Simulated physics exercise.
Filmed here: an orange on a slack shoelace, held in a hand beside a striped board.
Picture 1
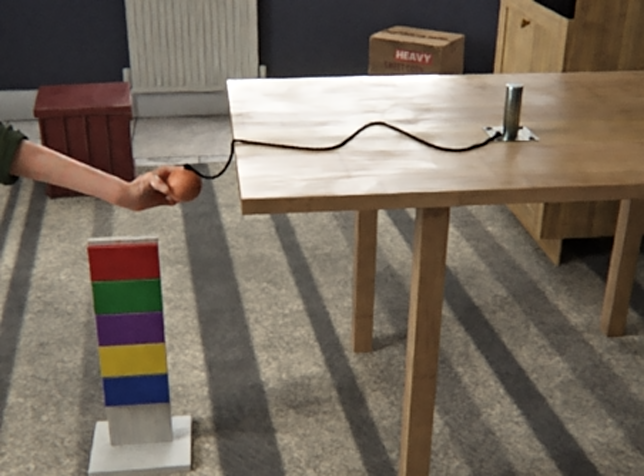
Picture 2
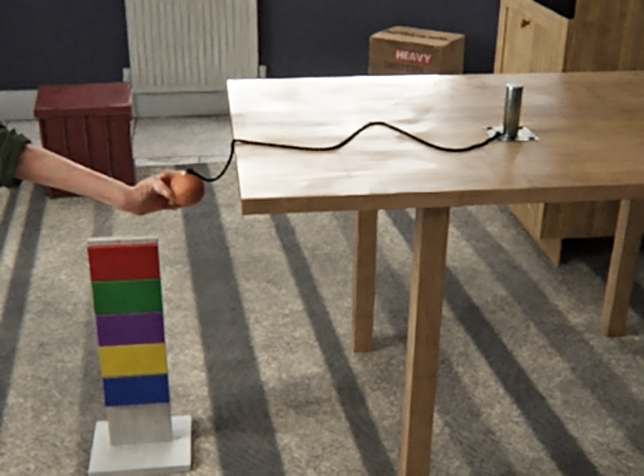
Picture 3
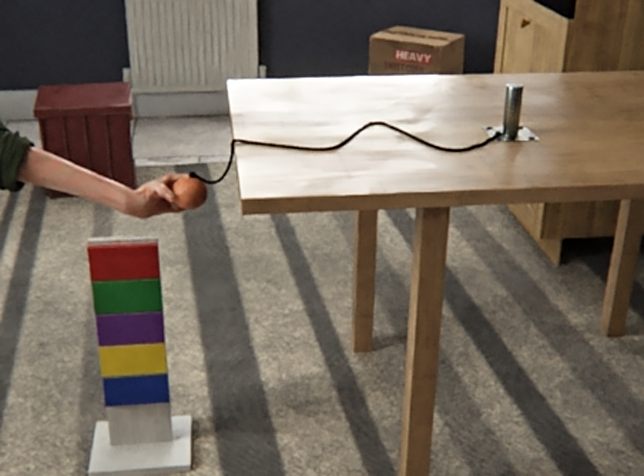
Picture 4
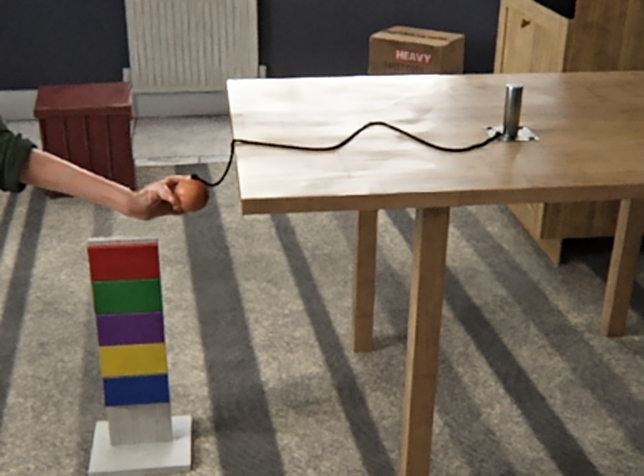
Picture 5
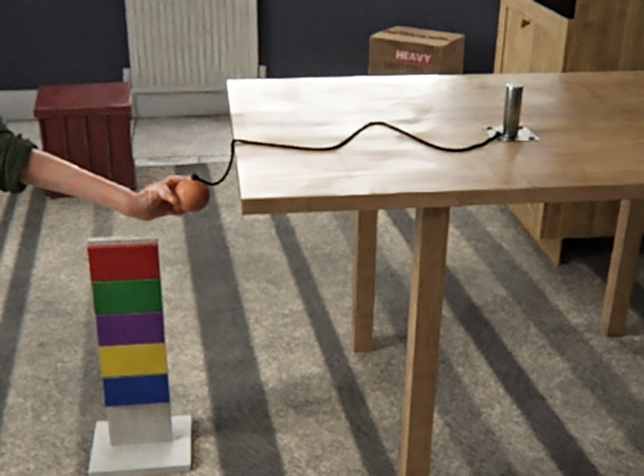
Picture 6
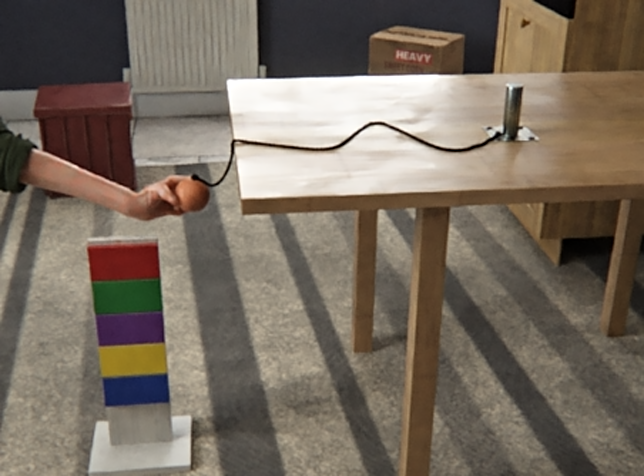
A hand holds an orange on a slack cord beside a striped board, barely moving.
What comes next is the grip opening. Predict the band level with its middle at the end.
Prediction: Purple.
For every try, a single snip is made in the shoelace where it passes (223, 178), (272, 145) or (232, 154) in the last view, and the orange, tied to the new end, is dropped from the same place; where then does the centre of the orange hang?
First try near (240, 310), second near (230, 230), third near (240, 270).
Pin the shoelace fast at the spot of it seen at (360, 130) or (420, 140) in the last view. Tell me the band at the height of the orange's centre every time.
Each in turn comes out as red, green.
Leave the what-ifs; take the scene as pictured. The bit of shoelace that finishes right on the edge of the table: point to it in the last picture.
It's the one at (343, 143).
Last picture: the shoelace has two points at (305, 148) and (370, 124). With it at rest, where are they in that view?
Roughly at (235, 188), and the other roughly at (307, 140).
Early on, orange near (219, 306); level with green.
Midway, orange near (261, 327); level with purple.
Finally, orange near (240, 332); level with purple. The shoelace holds its middle at purple.
